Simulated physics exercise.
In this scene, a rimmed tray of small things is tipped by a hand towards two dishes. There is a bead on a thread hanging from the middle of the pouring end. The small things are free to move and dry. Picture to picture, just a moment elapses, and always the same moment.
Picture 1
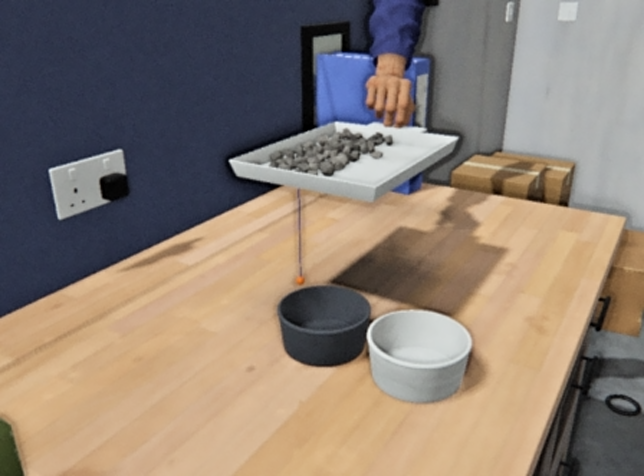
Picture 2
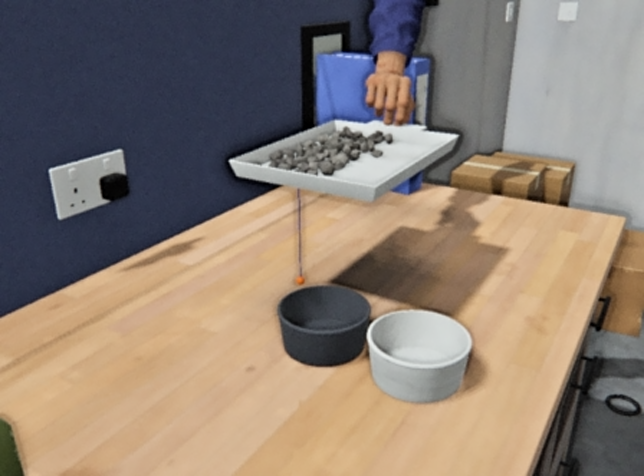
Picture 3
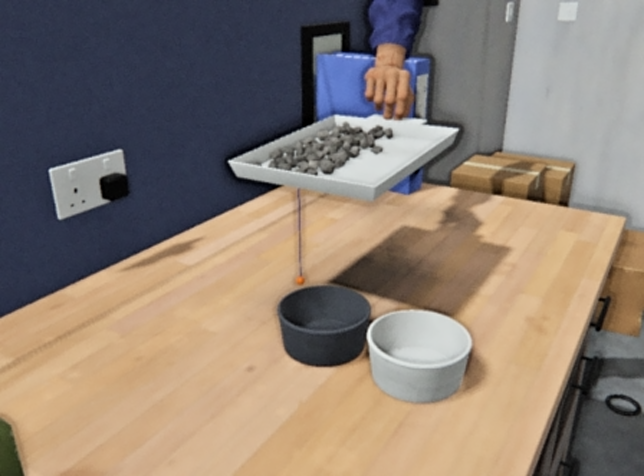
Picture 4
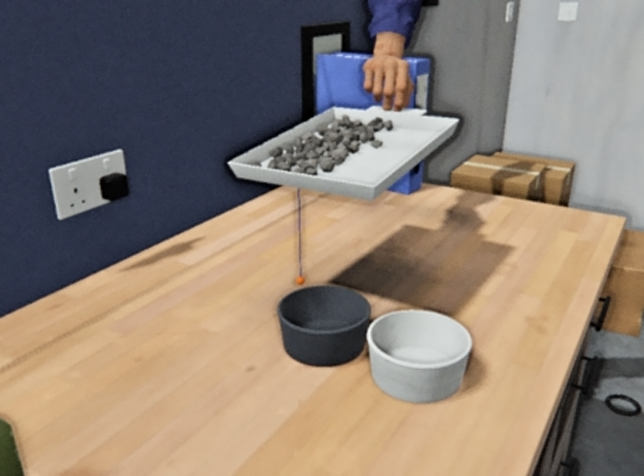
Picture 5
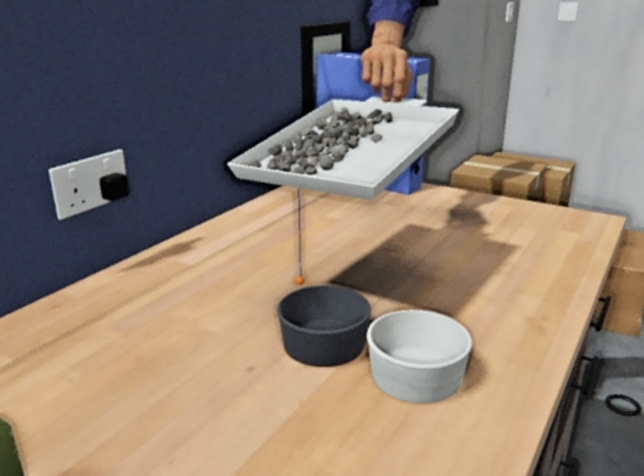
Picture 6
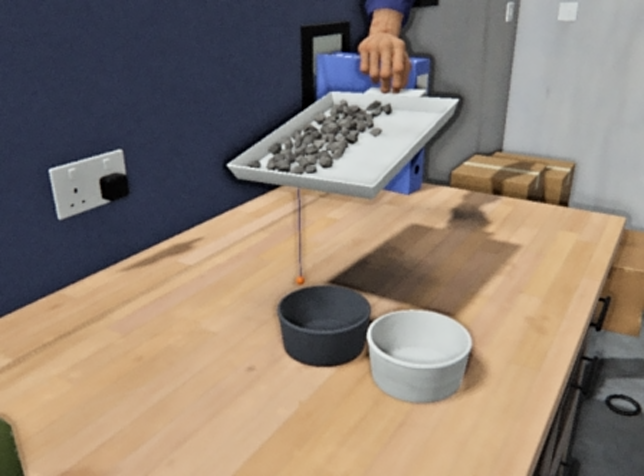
A hand slowly raises the far side of a white tray holding grey gravel.
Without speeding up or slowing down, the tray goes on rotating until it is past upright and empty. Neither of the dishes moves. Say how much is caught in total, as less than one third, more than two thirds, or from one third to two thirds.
The share caught will be small, beneath a third of the load.
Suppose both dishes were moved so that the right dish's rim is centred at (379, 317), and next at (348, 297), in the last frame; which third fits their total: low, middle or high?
The earlier try, under a third; the later try, less than a third.
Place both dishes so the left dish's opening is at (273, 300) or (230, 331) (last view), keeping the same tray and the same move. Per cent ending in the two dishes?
60 % and 10 %.
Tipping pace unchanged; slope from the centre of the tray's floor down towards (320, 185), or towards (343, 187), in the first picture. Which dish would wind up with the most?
First try, the dish at left; second try, the dish at left.
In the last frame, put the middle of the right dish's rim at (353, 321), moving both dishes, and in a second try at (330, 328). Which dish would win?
Attempt 1: The one on the left side. Attempt 2: The one on the left side.
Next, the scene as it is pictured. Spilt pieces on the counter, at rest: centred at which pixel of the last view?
Those pieces end up centred close to (222, 350).
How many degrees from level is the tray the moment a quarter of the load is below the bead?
The tilt then is about 85°.
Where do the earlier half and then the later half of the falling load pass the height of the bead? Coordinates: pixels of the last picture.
I'd say close to (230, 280) at first and close to (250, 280) later on.
Shortly afterwards, tray tipped steeply; the whole lot on the tray.
Next, tray tipped right over; near a quarter on the tray; only a few in the left dish; near half outside both; near a quarter in the air.
Some moments later, tray tipped past a quarter turn; a little in the left dish; the bulk outside both.
In the end, tray tipped past a quarter turn; none at all in the right dish; a little in the left dish; the bulk outside both.
